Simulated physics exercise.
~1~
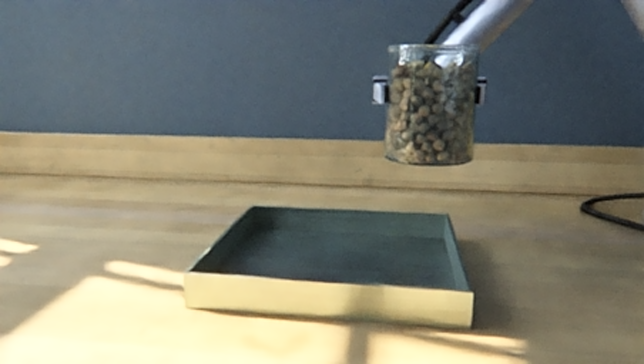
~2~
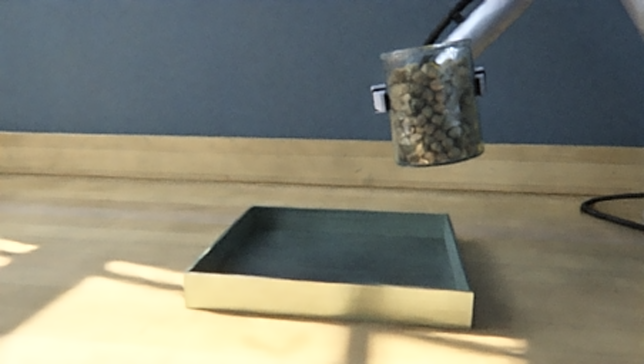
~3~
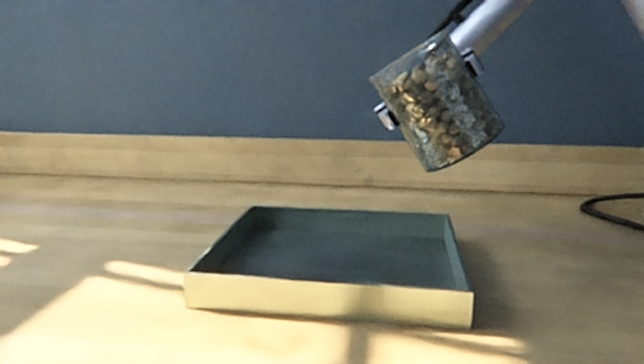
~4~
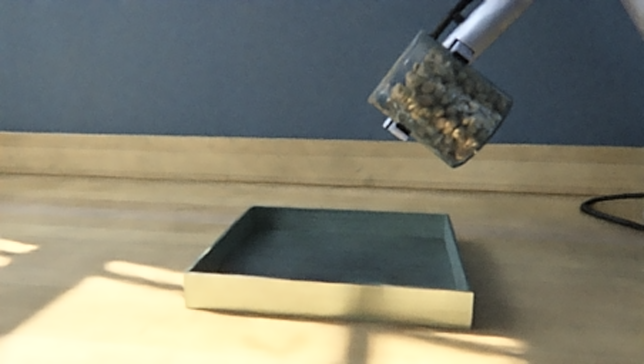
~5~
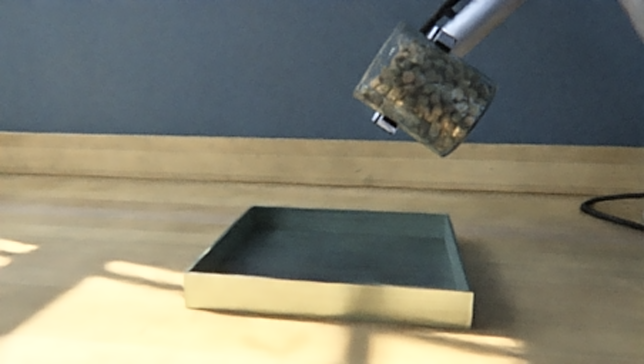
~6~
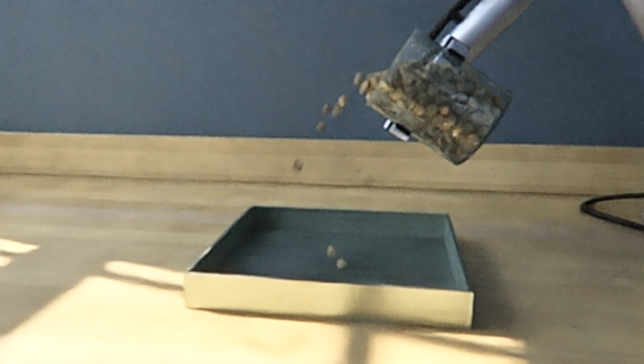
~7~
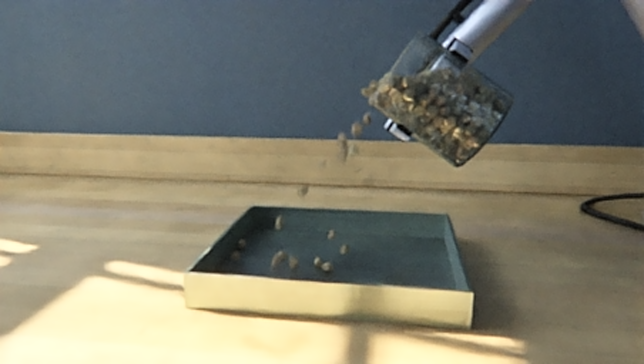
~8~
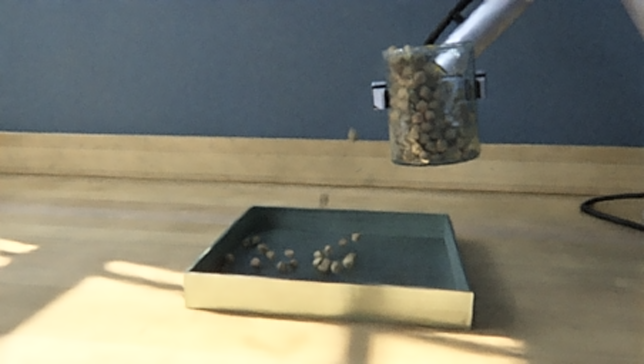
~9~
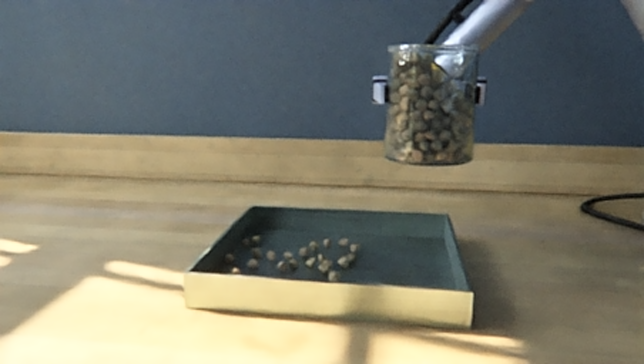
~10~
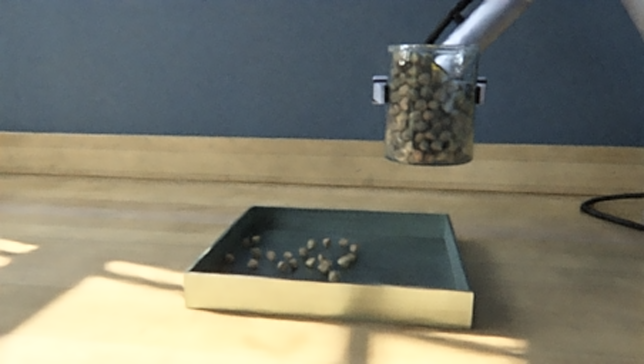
On a sunlit wooden table against a dark blue wall, a robot arm tipped a clear beaker of small pebbles to the left until a few tumbled into a shallow tray, then turned it upright, leaving it mostly full above the scattered pebbles.
